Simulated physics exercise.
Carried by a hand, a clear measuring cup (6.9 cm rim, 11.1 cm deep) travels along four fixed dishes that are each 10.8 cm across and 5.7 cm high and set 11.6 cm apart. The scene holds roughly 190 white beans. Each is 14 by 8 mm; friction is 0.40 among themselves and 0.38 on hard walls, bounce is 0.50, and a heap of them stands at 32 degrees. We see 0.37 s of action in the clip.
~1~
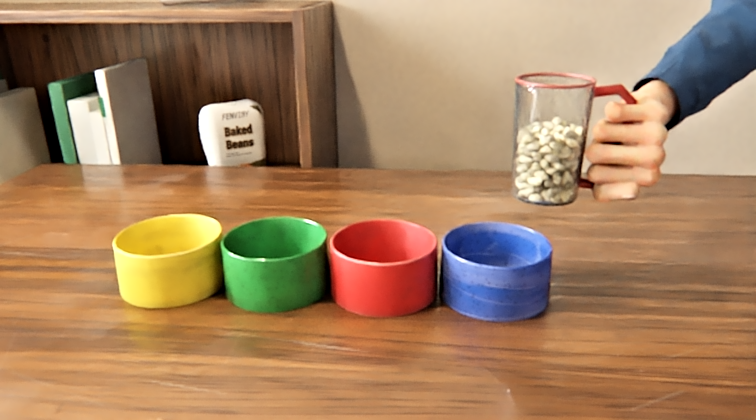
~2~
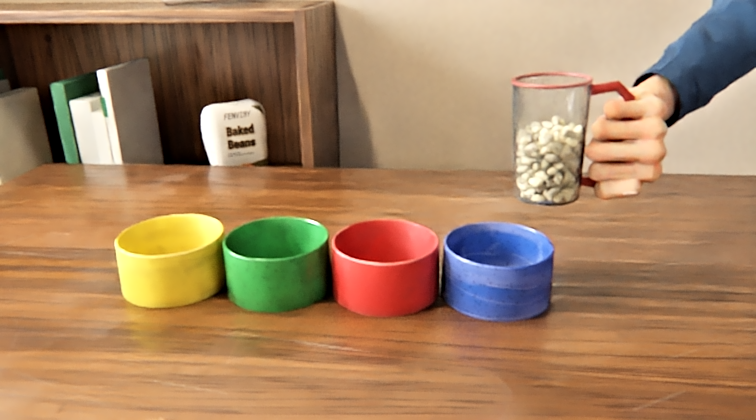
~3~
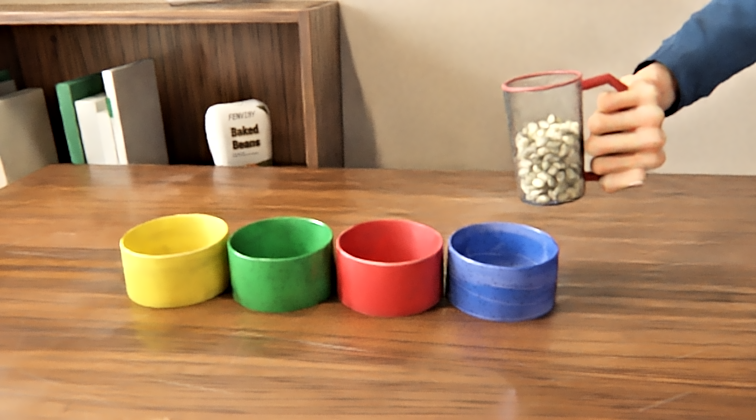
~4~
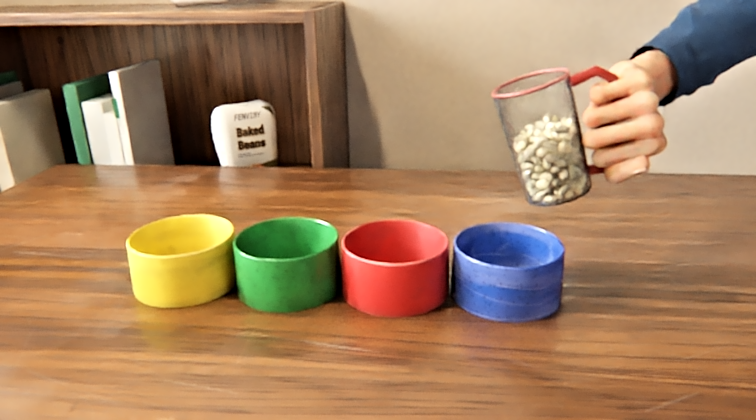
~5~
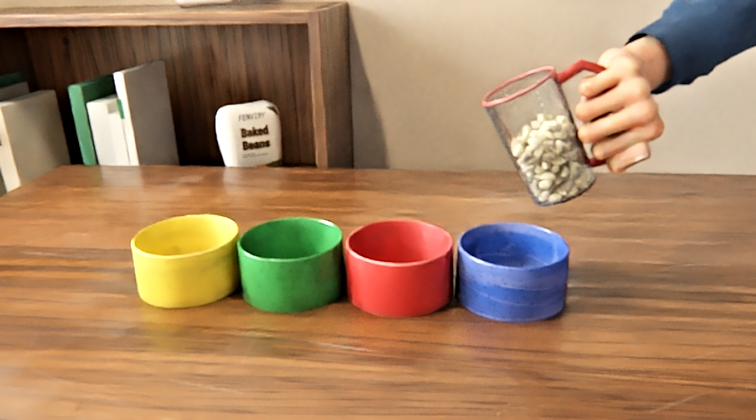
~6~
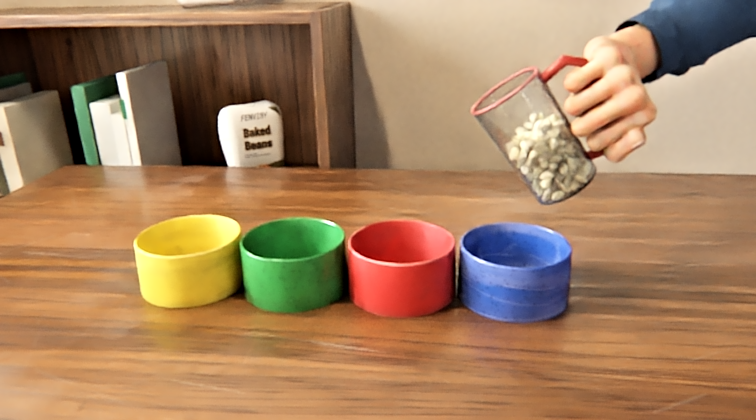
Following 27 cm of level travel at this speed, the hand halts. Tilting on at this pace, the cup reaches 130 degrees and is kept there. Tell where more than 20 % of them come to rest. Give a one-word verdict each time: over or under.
In order: Red: I'd say it gets more than a fifth; blue: I'd say it gets a fifth at most; green: I'd say it gets a fifth at most; yellow: I'd say it gets a fifth at most; counter: I'd say it gets a fifth at most.
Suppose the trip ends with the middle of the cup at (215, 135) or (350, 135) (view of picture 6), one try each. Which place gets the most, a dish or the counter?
Most lands at red on the first run and at red on the second.
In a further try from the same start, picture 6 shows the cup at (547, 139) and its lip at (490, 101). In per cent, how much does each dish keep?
It'd finish with red at 100, blue at 0, green at 0 and yellow at 0.
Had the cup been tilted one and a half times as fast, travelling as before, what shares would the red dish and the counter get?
Red 100, counter 0.
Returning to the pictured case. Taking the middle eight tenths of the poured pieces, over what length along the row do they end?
It spans roughly 6 centimetres along the row.
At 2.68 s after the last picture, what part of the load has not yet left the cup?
Roughly 0 in a hundred.
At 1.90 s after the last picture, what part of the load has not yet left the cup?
I reckon around 0 per cent.
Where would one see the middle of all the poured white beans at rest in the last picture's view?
Estimated resting centre: Around (390, 272).
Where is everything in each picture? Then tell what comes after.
In the first picture, cup at (549, 139), tilt 0 degrees, lip at (517, 80), moved 0.0 cm; middle of the pieces at (548, 162); blue dish at (497, 244); red dish at (384, 241); green dish at (275, 238); yellow dish at (169, 235).
In the second picture, cup at (549, 139), tilt 3 degrees, lip at (514, 82), moved 0.2 cm; middle of the pieces at (548, 161).
In the third picture, cup at (547, 139), tilt 10 degrees, lip at (504, 87), moved 0.9 cm; middle of the pieces at (549, 161).
In the fourth picture, cup at (545, 139), tilt 18 degrees, lip at (493, 95), moved 1.6 cm; middle of the pieces at (551, 160).
In the fifth picture, cup at (542, 139), tilt 27 degrees, lip at (484, 103), moved 2.3 cm; middle of the pieces at (551, 159).
In the sixth picture, cup at (536, 139), tilt 35 degrees, lip at (473, 112), moved 3.0 cm; middle of the pieces at (548, 157); blue dish at (515, 244); red dish at (402, 241); green dish at (293, 238); yellow dish at (189, 235).
Then, 1.14 s after the last picture, tilt 130 degrees; cup holds 0 %, red 100 %.
Then, 1.90 s after the last picture, tilt 130 degrees; cup holds 0 %, red 100 %.
Then, 2.68 s after the last picture, tilt 130 degrees; cup holds 0 %, red 100 %.
In the end, red 100 %, blue 0 %, green 0 %, yellow 0 %, counter 0 %.
